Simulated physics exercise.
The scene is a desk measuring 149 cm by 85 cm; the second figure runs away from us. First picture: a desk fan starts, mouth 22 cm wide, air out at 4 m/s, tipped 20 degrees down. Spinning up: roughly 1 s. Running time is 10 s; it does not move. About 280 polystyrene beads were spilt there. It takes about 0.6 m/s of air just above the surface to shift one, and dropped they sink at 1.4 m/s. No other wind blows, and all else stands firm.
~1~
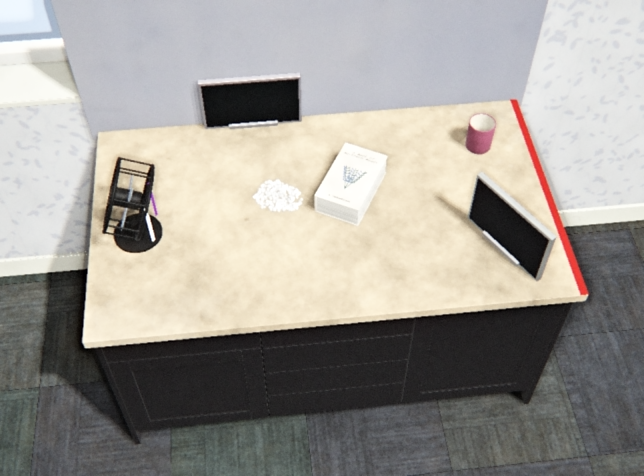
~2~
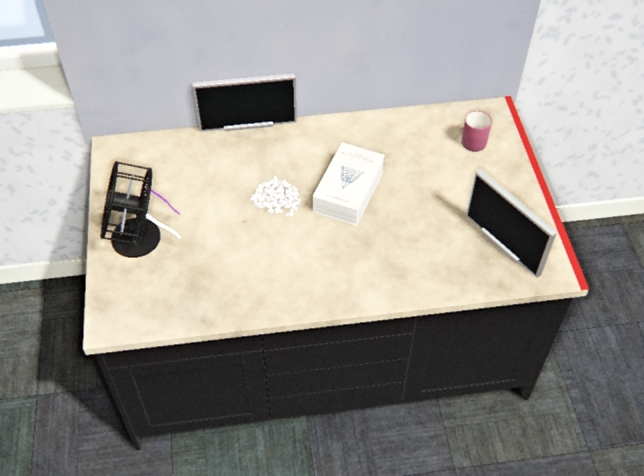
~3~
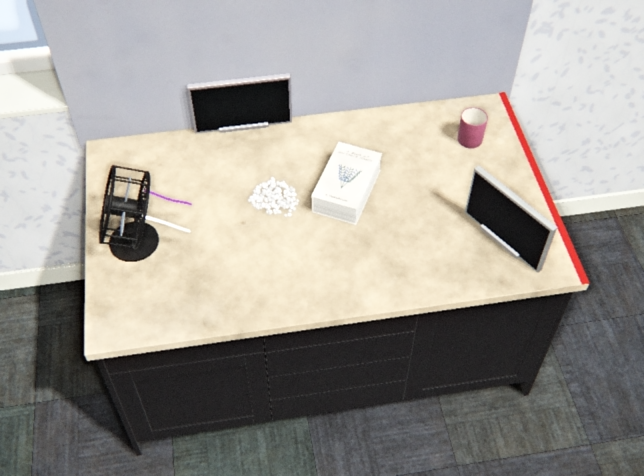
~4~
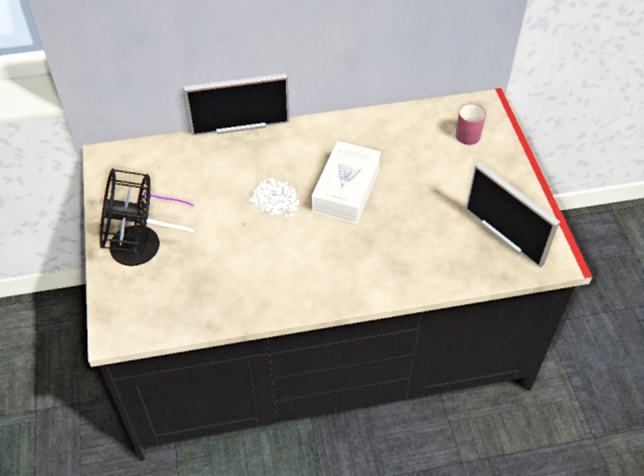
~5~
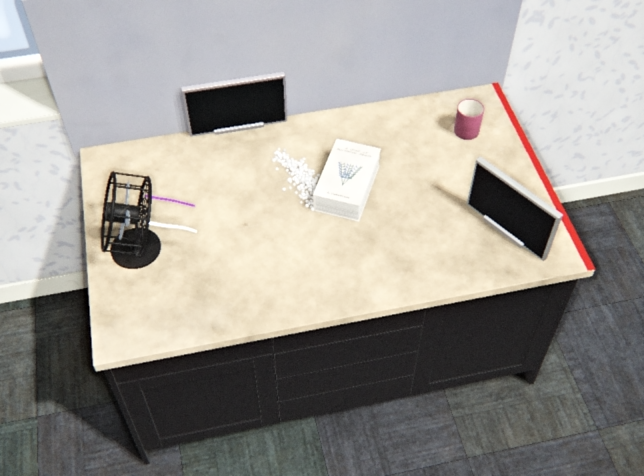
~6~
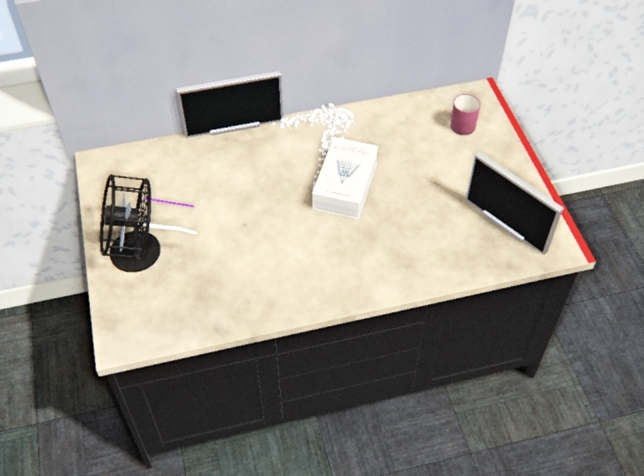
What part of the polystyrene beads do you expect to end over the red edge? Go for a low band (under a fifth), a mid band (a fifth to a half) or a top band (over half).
The top band fits.
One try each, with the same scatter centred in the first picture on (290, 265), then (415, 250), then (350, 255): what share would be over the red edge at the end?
First try near 0 %, second near 50 %, third near 10 %.
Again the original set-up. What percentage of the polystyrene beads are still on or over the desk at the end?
My guess is near 15 per cent.
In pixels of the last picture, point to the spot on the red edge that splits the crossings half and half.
(500, 91).
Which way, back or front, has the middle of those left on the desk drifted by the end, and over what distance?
The middle ends nearer the back side, some 20 cm from where the patch began.
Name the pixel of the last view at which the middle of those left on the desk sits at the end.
The middle sits near pixel (466, 112).
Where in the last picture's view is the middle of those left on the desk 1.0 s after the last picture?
I'd aim at pixel (454, 109) or close to it.
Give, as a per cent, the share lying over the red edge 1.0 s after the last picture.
I'd put it at some 40 %.
Then, 1.0 s after the last picture, 40 % are over the red edge; the middle of those still in play is near (454, 109); 38 % have settled or left.
Then, 2.2 s after the last picture, 64 % are over the red edge; the middle of those still in play is near (470, 109); 61 % have settled or left.
Then, 4.6 s after the last picture, 75 % are over the red edge; the middle of those still in play is near (471, 110); 75 % have settled or left.
Then, 9.1 s after the last picture, at the end, 84 % are over the red edge; the middle of those still in play is near (466, 112).
